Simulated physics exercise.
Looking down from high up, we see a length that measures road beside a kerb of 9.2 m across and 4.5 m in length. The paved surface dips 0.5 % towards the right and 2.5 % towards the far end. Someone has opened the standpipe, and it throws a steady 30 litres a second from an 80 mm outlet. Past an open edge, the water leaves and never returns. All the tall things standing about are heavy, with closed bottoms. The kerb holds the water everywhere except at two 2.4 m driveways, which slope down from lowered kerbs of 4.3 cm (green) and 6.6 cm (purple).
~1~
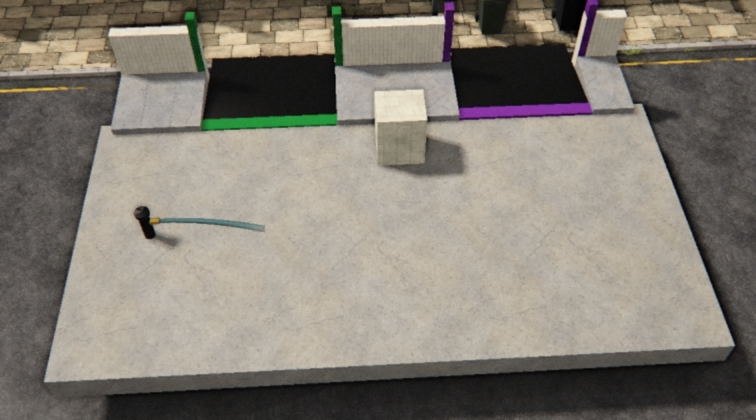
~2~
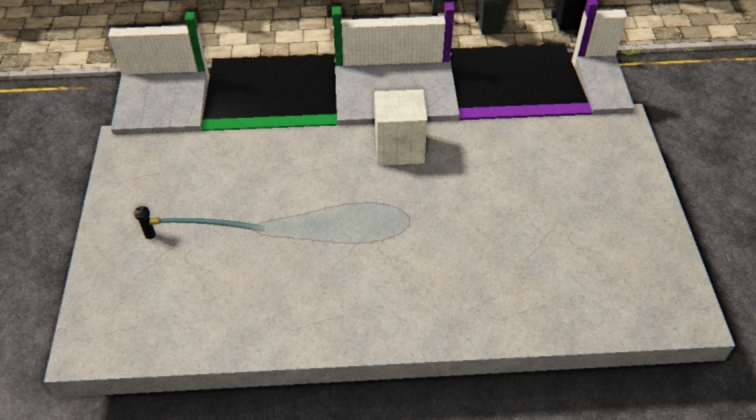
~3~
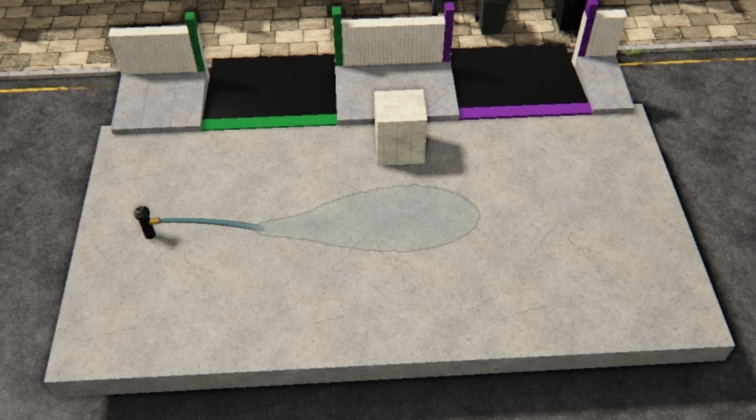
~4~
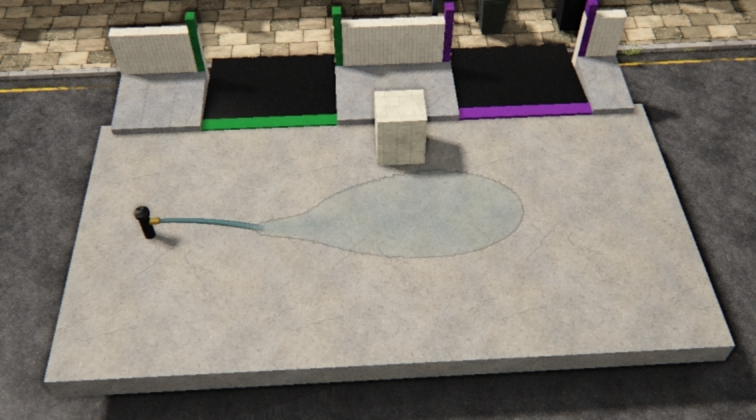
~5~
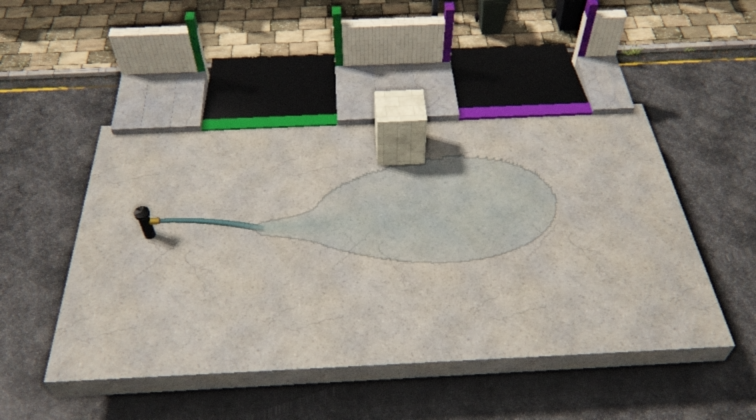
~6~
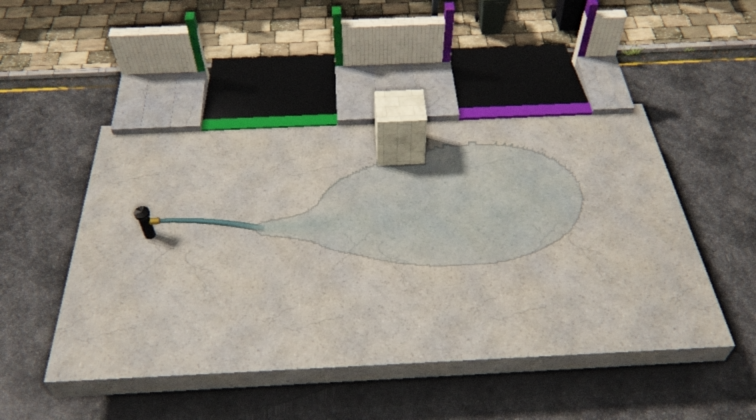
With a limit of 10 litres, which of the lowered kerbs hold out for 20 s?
Outcome: The green drive lags behind the figure, the purple drive lags behind the figure.
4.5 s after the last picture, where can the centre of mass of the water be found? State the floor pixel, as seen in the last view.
Centre of water: Approx. (507, 178).
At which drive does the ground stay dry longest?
It's the green drive.
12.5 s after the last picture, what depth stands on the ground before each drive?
Reading (cm) - green: 1.0; purple: 5.0.
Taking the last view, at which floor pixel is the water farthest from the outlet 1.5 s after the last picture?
Front tip: Around pixel (618, 168).
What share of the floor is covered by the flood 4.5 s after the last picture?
30 %.
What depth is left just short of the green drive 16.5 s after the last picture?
The depth there is around 2.0 cm.
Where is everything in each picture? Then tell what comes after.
In the first frame, the jet has just started at (171, 221); the ground is still dry.
In the second frame, the jet leaves at (171, 221); the sheet reaches (406, 219), 4.0 m away, and wets 1.2 m2.
In the third frame, from the spout at (171, 221) the water has spread over 2.9 m2; its tip is at (476, 213), and it is 1.5 cm deep on average.
In the fourth frame, from the spout at (171, 221) the water has spread over 4.6 m2; its tip is at (519, 202), and it is 1.4 cm deep on average.
In the fifth frame, from the spout at (171, 221) the water has spread over 6.4 m2; its tip is at (549, 190), and it is 1.3 cm deep on average.
In the sixth frame, the jet leaves at (171, 221); the sheet reaches (576, 183), 6.9 m away, and wets 8.2 m2.
Then, 1.5 s after the last picture water covers 25 % of the floor and is deepest (3 cm) near (275, 225); green drive not reached, purple drive 0.5 cm at the lowered kerb, 0 L in.
Then, 4.5 s after the last picture water covers 30 % of the floor and is deepest (4 cm) near (571, 117); green drive not reached, purple drive 3.7 cm at the lowered kerb, 0 L in.
Then, 8.5 s after the last picture water covers 35 % of the floor and is deepest (5 cm) near (590, 116); green drive not reached, purple drive 4.5 cm at the lowered kerb, 0 L in.
Then, 12.5 s after the last picture water covers 35 % of the floor and is deepest (6 cm) near (590, 116); green drive 0.98 cm at the lowered kerb, 0 L in, purple drive 4.8 cm at the lowered kerb, 0 L in.
Then, 16.5 s after the last picture water covers 40 % of the floor and is deepest (6 cm) near (581, 117); green drive 1.8 cm at the lowered kerb, 0 L in, purple drive 5.1 cm at the lowered kerb, 0 L in.
